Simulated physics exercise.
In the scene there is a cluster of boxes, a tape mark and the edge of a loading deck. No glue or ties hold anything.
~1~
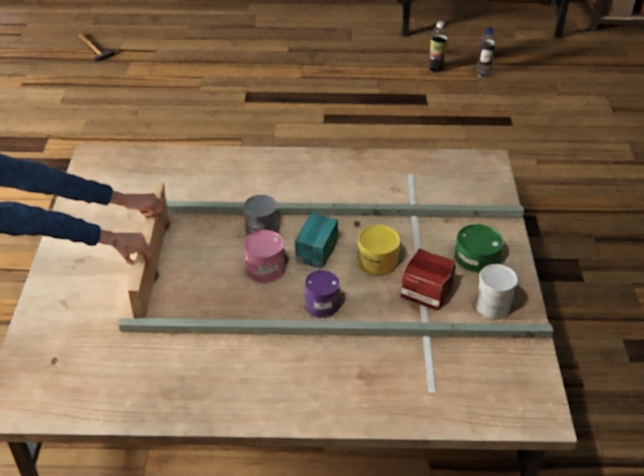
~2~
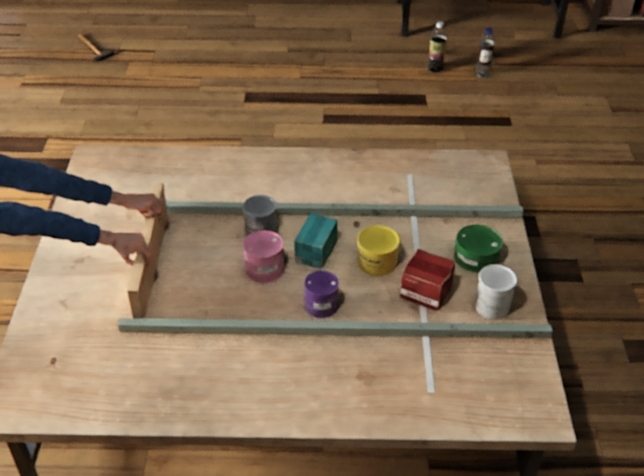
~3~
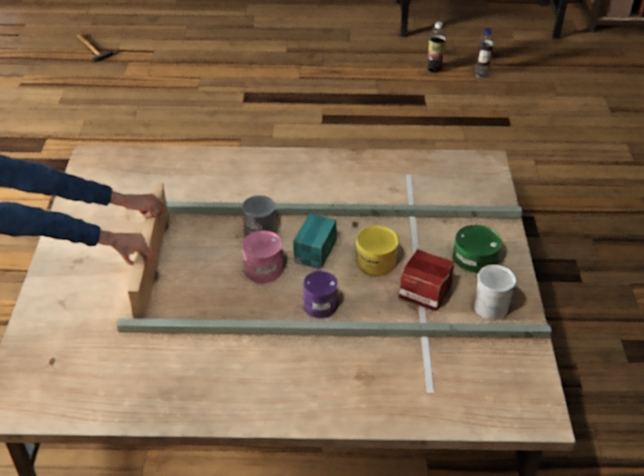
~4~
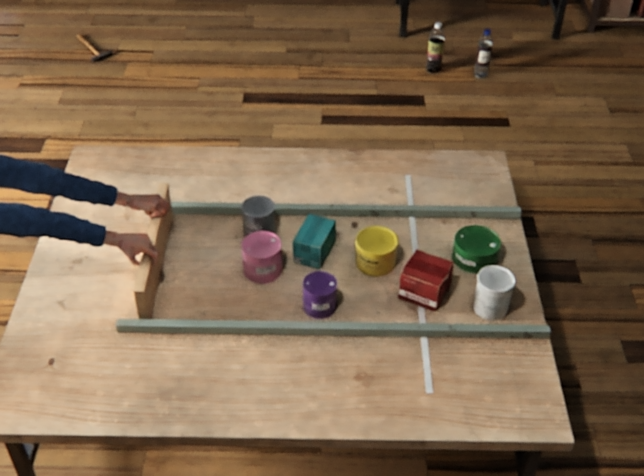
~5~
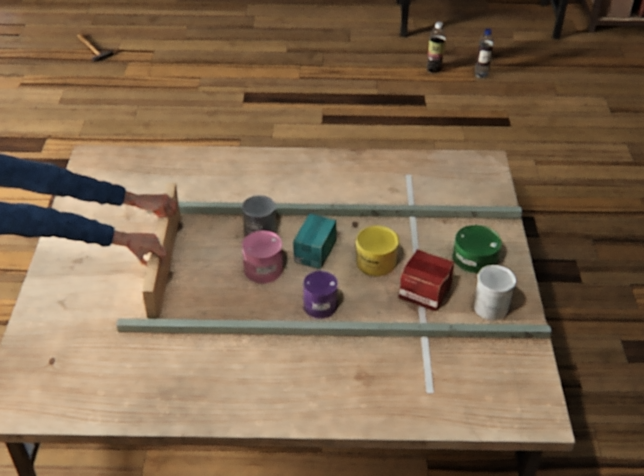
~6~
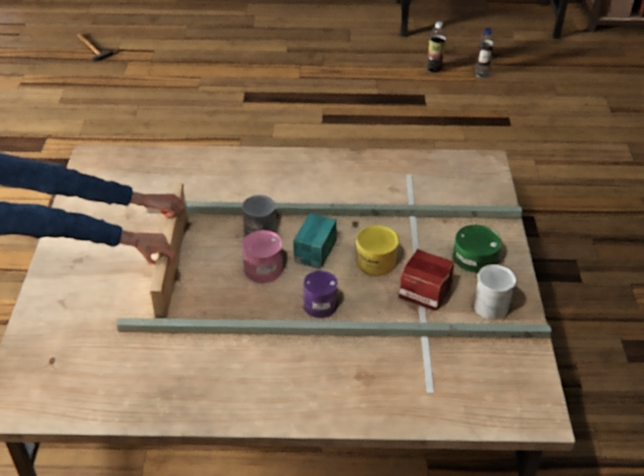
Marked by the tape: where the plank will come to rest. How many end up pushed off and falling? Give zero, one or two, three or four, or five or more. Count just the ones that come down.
After that push, what drops off the edge is none whatsoever.
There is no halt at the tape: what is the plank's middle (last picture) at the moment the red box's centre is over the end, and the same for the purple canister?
Roughly (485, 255); for the second one, roughly (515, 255).
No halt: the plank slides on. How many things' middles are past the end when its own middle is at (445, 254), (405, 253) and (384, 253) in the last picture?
In order: 2, 0, 0.
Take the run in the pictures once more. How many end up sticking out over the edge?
The total here is 1.
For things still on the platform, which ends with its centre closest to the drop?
Green canister.
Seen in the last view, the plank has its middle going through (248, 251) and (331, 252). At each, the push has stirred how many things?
The first count is 2, and then it's 5.
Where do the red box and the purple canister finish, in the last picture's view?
Roughly (473, 286); the other one roughly (440, 297).
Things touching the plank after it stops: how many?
It is in contact with 3.
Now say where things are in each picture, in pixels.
White pail (496, 292); green canister (479, 248); red box (428, 279); plank (150, 249); tape (420, 269), in the first picture.
Green canister (478, 248); yellow pail (378, 251), in the second picture.
Red box (426, 280); turquoise box (315, 241), in the third picture.
White pail (493, 293); grey pail (259, 220), in the fourth picture.
Green canister (477, 249); pink canister (263, 257), in the fifth picture.
White pail (494, 293); green canister (477, 248); red box (426, 280); plank (170, 249); tape (418, 269), in the sixth picture.
Soon after, none off yet; white pail at rest near (494, 293); green canister at rest near (477, 248); red box at rest near (426, 280).
At rest, the number that fall off is zero.
